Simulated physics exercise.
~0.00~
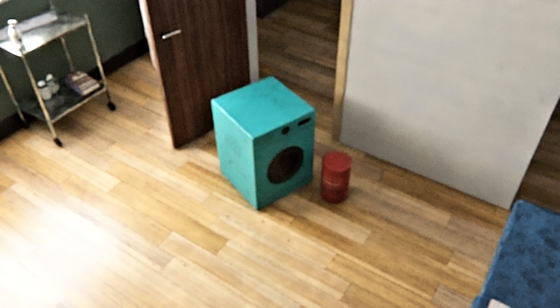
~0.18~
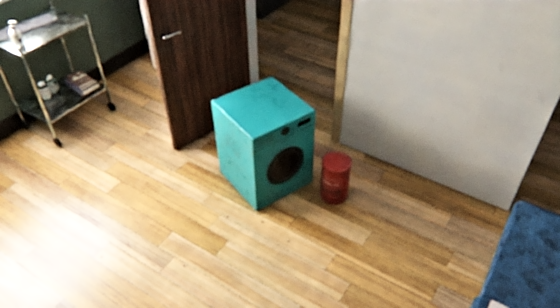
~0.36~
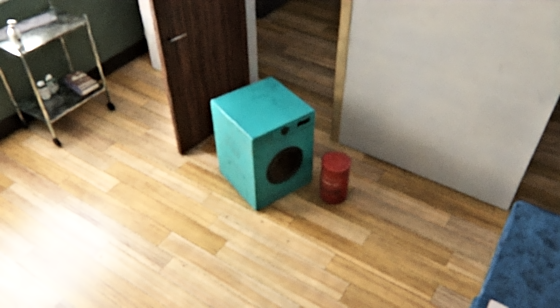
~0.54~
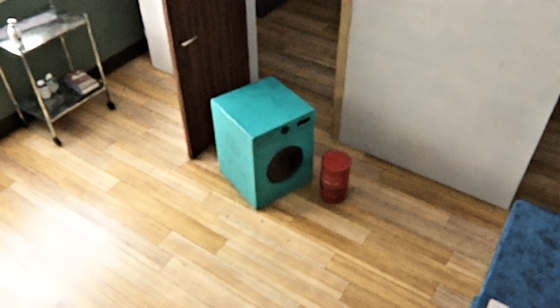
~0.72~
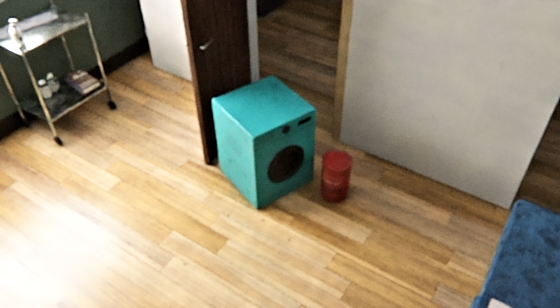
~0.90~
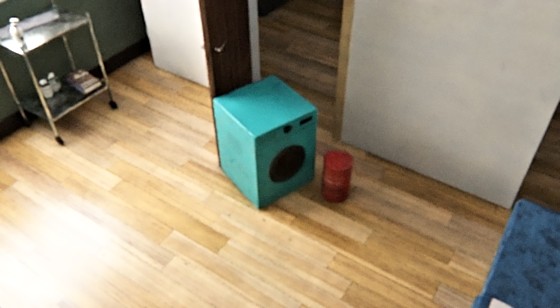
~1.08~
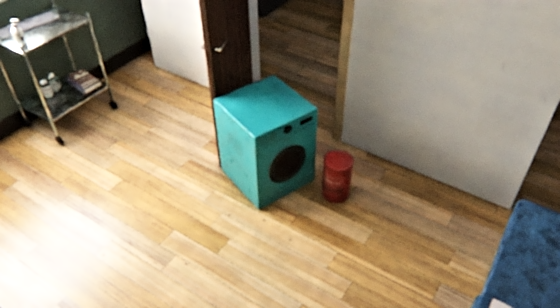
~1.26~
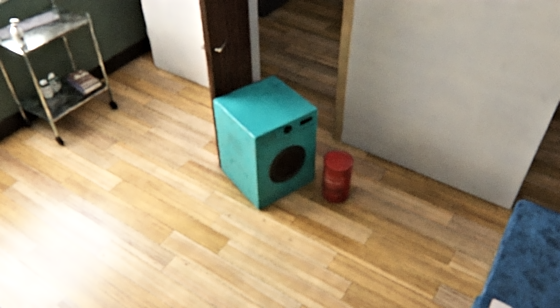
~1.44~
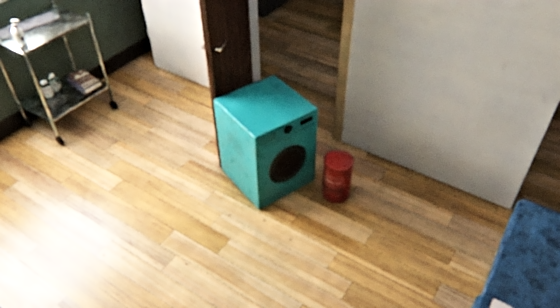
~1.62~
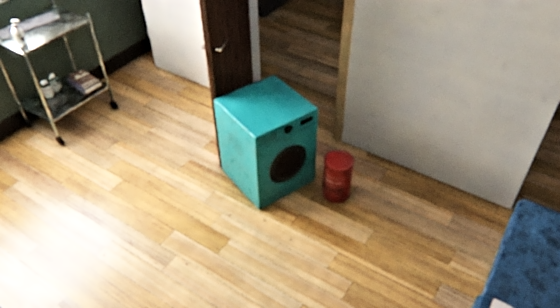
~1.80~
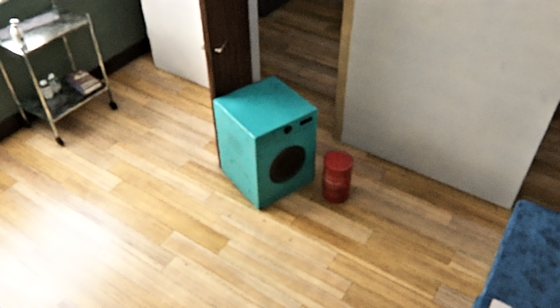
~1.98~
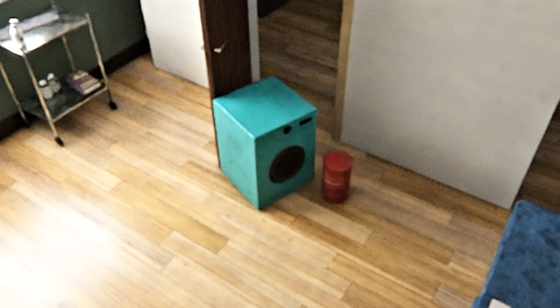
Dark wooden door swinging slowly toward a turquoise front-loading appliance beside a red pail, then stopping behind it, still partly open.
